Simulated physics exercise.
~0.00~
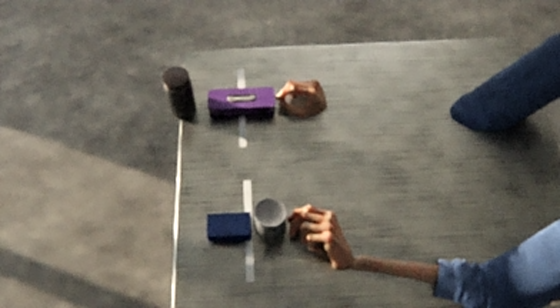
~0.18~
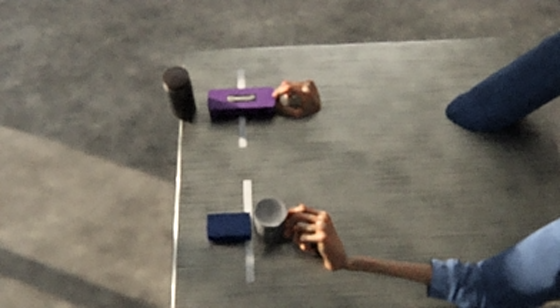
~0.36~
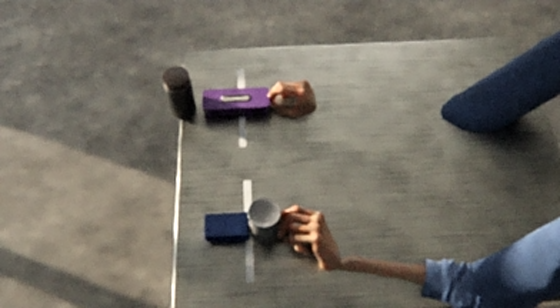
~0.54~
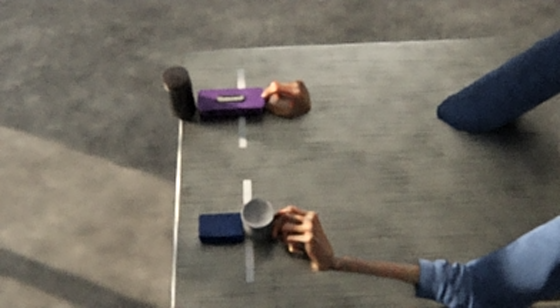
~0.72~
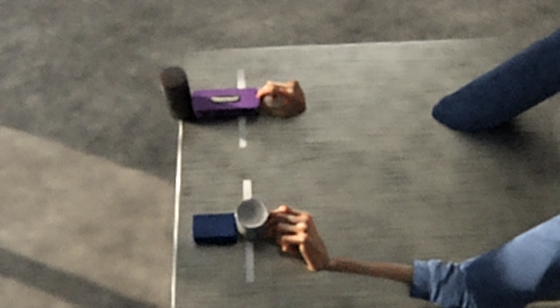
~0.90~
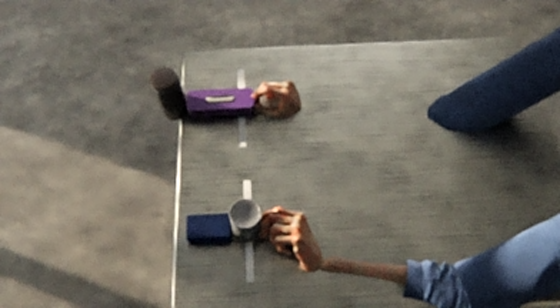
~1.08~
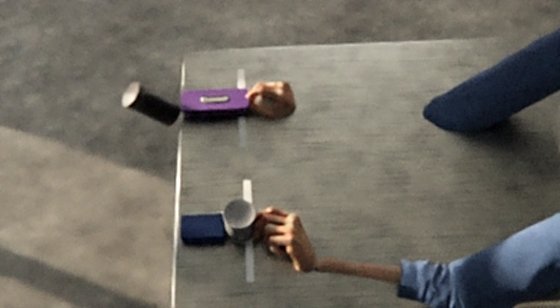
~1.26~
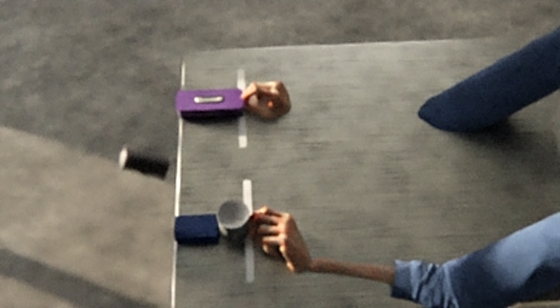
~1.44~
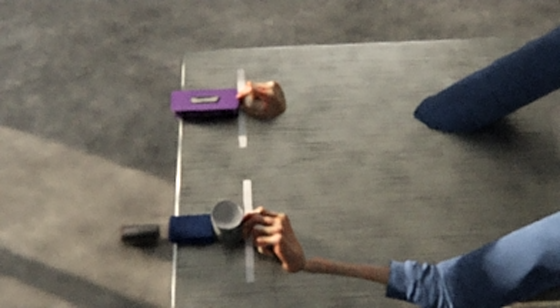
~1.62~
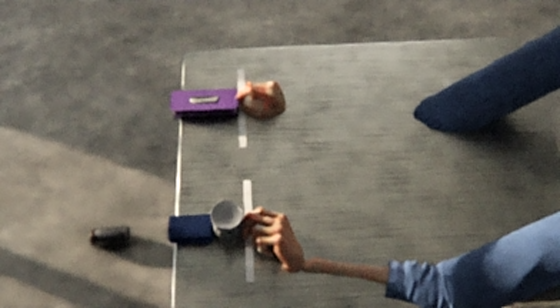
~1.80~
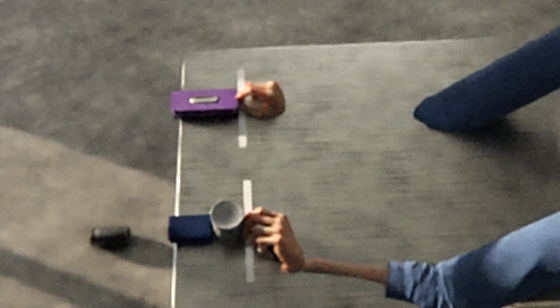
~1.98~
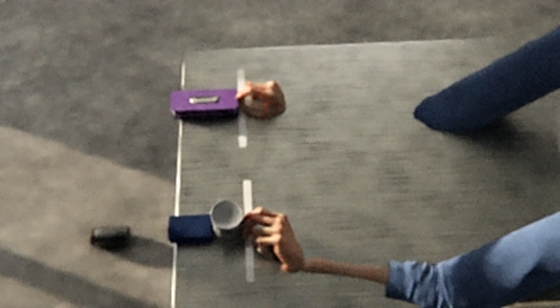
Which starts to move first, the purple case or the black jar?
The purple case starts to move first, sliding left under the hand's push. The black jar stays still until a little later, when the case reaches it.
